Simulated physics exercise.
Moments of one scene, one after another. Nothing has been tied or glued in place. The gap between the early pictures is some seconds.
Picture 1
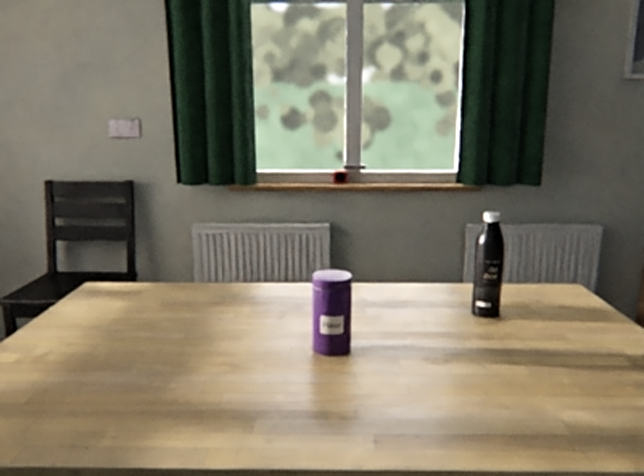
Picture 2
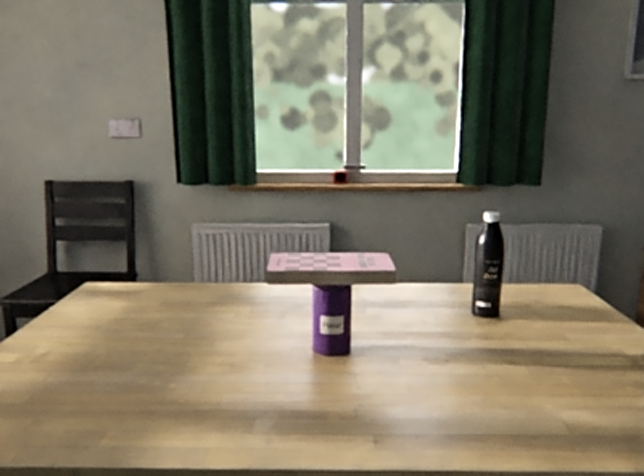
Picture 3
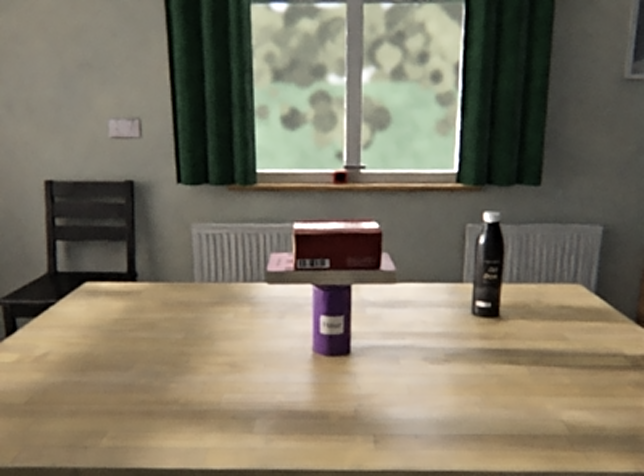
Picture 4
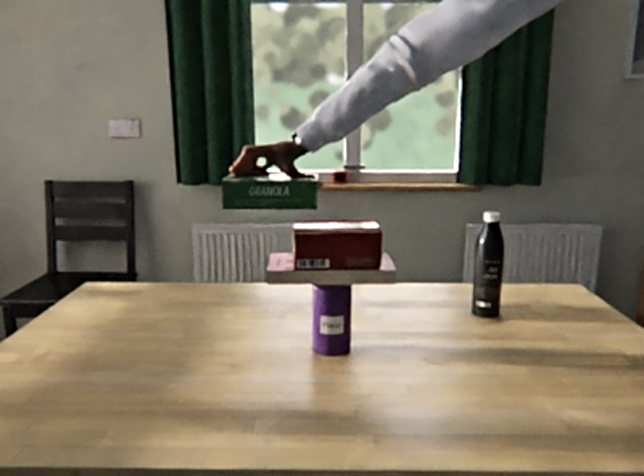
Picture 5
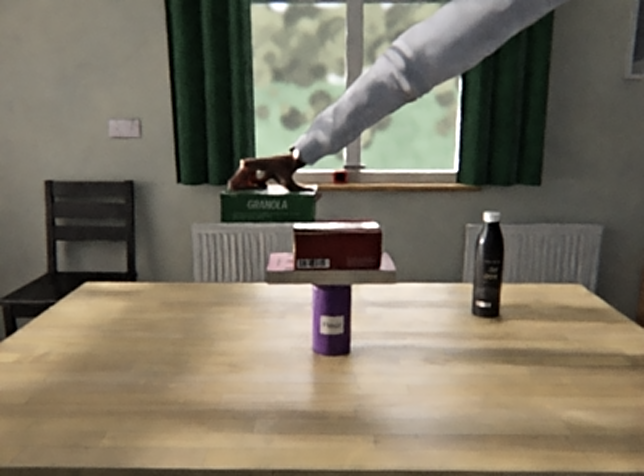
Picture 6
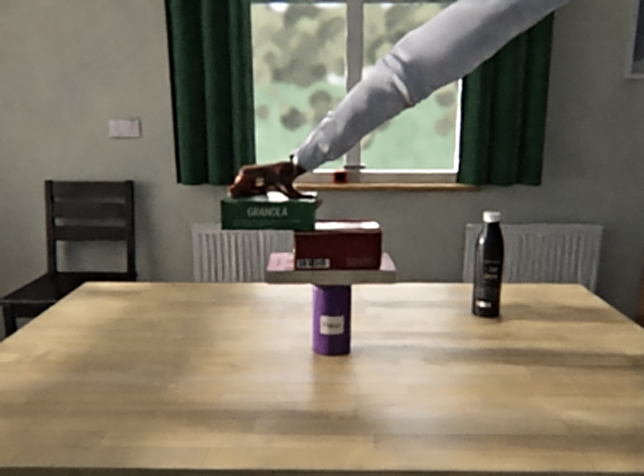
The footage shows a purple jar on a wooden table beside a dark bottle; a pink board and then a red box appear stacked on it, and a hand lowers a green granola packet onto the red box's left side.
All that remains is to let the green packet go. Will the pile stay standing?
No.
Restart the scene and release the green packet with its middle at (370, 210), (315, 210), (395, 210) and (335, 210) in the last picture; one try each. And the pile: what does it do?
The pile remains standing the first time, remains standing the second time, collapses the third time and remains standing the fourth time.
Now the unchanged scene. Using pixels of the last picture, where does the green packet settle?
Close to pixel (182, 302).
Then, 0.40 s later than the last frame, green packet now fallen.
Then, 0.60 s later than the last frame, things are still on the move.
When it is over, fallen, green packet; the other 4 as before. End places, in pixels of the last picture, green packet near (182, 301). The pile loses its balance.
